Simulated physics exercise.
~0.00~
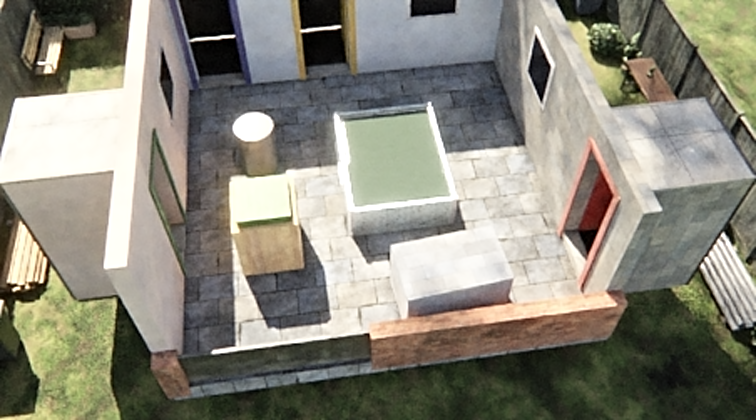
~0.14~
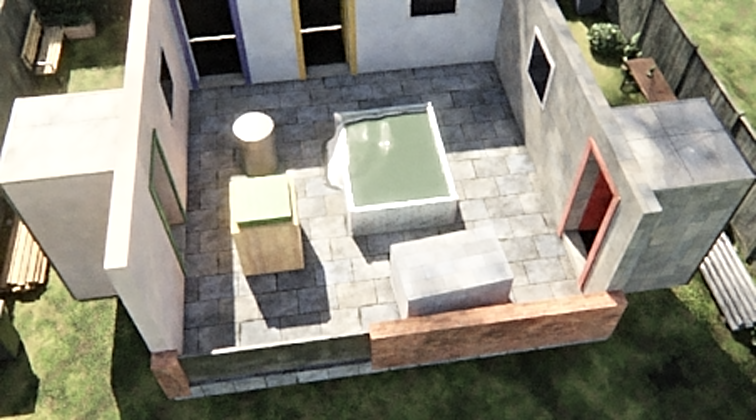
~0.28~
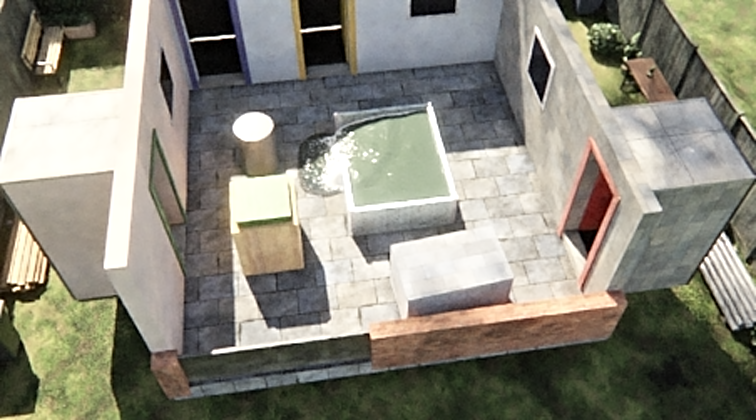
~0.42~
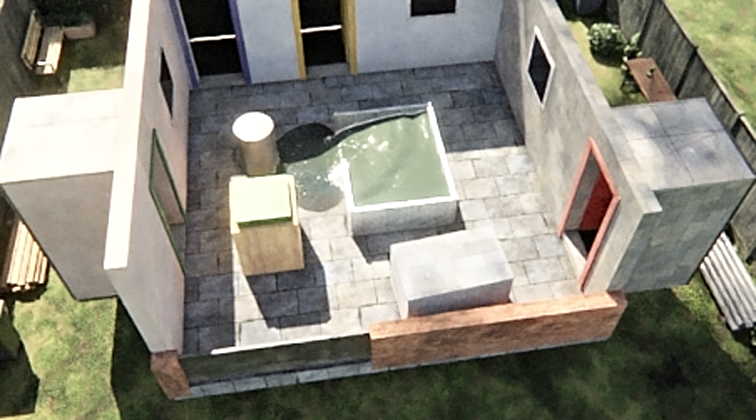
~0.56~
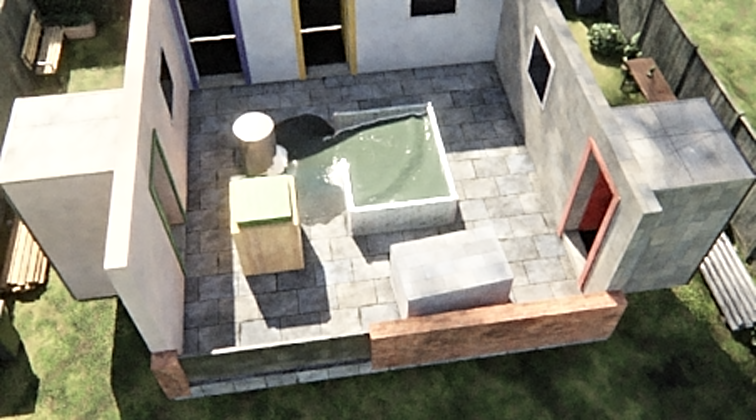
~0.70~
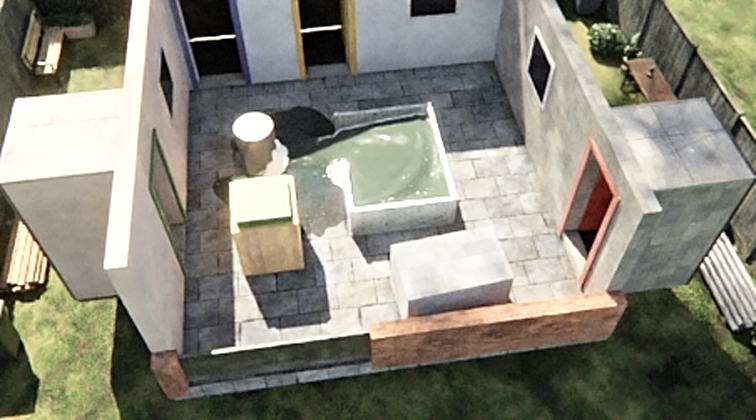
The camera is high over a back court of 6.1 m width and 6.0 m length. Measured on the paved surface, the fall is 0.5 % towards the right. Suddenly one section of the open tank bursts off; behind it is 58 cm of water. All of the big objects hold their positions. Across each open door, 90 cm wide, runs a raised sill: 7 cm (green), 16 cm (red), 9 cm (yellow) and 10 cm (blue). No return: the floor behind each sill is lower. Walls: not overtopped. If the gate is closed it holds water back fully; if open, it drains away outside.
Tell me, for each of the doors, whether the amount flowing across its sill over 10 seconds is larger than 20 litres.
In the end the green door overruns the limit. The red door stops short of the limit. The yellow door stops short of the limit. The blue door overruns the limit.
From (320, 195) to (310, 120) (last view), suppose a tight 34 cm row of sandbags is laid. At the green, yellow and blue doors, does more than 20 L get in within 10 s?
Then: Green under, yellow above, blue below.
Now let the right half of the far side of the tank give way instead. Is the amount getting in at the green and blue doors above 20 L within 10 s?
Result: Green limit not passed, blue limit not passed.
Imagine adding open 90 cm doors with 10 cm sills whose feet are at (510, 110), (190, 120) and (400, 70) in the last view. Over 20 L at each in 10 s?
So, in the order given, it's shy of the mark, then beyond the mark, then shy of the mark.
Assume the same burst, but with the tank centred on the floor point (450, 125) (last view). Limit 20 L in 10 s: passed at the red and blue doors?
Checking the limit: The red door is within it and the blue door is beyond it.
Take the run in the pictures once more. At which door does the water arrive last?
Last comes the red one.
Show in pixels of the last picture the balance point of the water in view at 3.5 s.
I'd put it close to (312, 169).
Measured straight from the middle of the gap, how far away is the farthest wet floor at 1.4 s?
That's near 3.4 m in a straight line.
After 1.4 s water covers 25 % of the floor and is deepest (38 cm) near (280, 164); green door 11 cm at the sill, 1 L in, red door not reached, yellow door not reached, blue door not reached.
After 2.2 s water covers 30 % of the floor and is deepest (30 cm) near (280, 164); green door 18 cm at the sill, 42 L in, red door not reached, yellow door not reached, blue door 22 cm at the sill, 25 L in.
After 3.5 s water covers 40 % of the floor and is deepest (21 cm) near (280, 164); green door 14 cm at the sill, 110 L in, red door not reached, yellow door 3 cm at the sill, 0 L in, blue door 18 cm at the sill, 90 L in.
After 6.0 s water covers 65 % of the floor and is deepest (16 cm) near (263, 223); green door 11 cm at the sill, 154 L in, red door not reached, yellow door 7 cm at the sill, 0 L in, blue door 14 cm at the sill, 127 L in.
After 10.0 s water covers 90 % of the floor and is deepest (10 cm) near (391, 322); green door 5 cm at the sill, 172 L in, red door 3 cm at the sill, 0 L in, yellow door 7 cm at the sill, 0 L in, blue door 7 cm at the sill, 135 L in.
